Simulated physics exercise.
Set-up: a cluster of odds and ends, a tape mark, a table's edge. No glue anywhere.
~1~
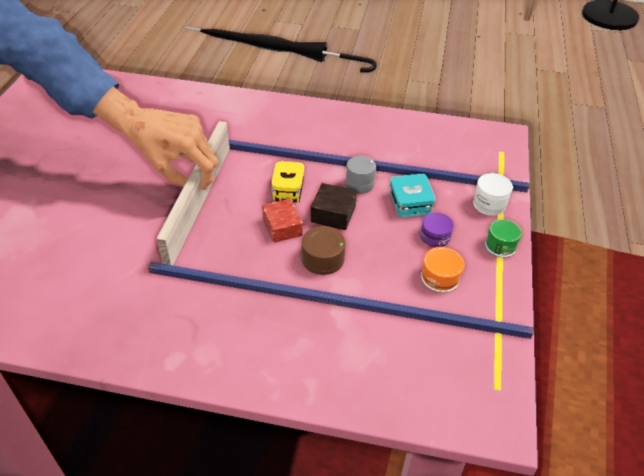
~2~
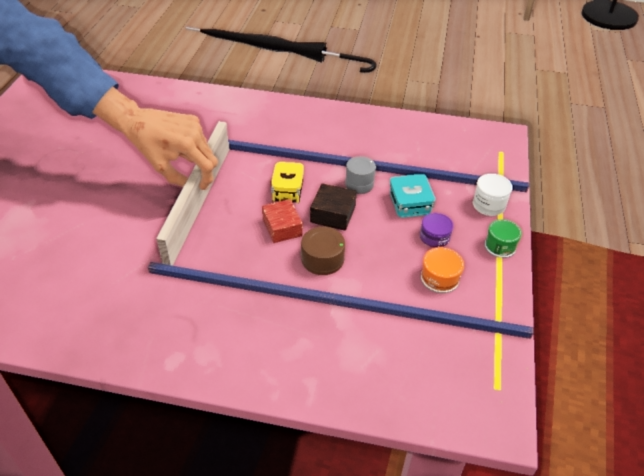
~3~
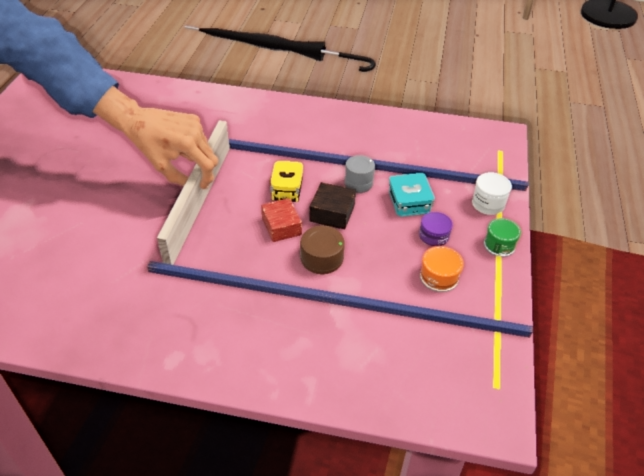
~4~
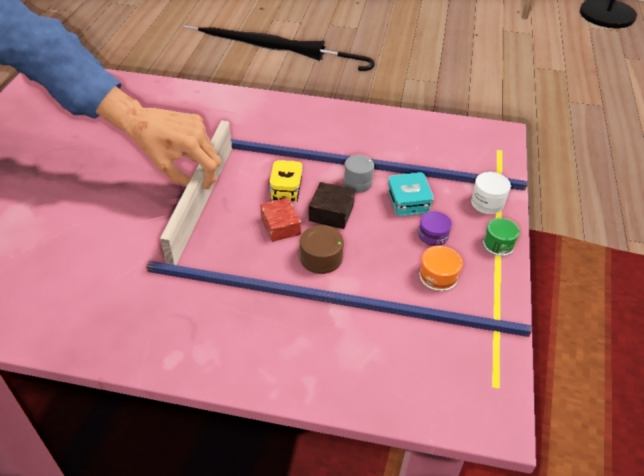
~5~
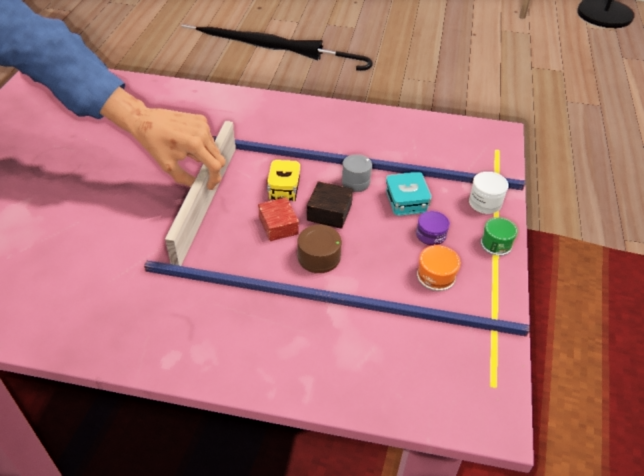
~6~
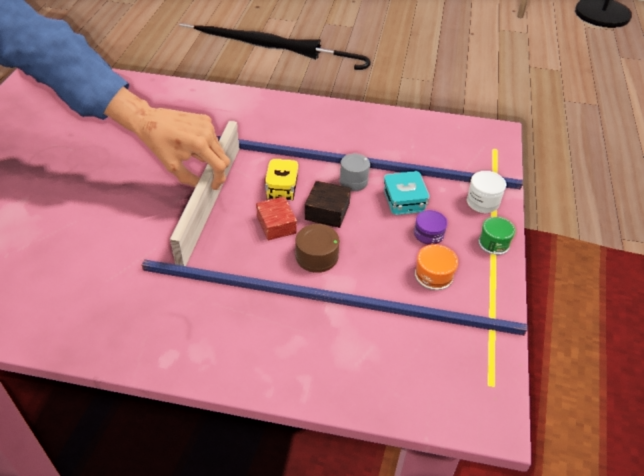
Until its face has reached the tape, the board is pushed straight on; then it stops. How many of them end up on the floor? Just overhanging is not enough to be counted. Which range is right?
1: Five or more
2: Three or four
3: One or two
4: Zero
(1) Five or more.
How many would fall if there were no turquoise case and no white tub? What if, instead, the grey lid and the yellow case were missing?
Falls come to 4 the first time and 4 the other time.
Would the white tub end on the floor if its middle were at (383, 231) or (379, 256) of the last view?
In turn it goes down, then goes down.
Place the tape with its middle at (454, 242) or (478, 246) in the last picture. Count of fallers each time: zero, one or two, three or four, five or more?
Three to four; five or over.
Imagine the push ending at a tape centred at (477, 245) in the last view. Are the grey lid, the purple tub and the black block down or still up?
Going in order, the grey lid keeps its spot, then the purple tub goes off the edge, then the black block goes off the edge.
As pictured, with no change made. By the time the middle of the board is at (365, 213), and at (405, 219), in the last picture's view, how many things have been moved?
That makes 7 at the first spot and 10 at the second.
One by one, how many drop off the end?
6.
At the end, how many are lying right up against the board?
Contact count: 4.
Soon after, none off yet; green pot at rest near (497, 236); white tub at rest near (486, 192); orange pot at rest near (436, 267).
Then, one off so far; green pot falling near (529, 355); white tub moved about its own width near (533, 199); orange pot moved about its own width near (496, 269).
At rest, the number that fall off is five or more; fallen, black block, turquoise case, purple tub, orange pot, white tub and green pot.
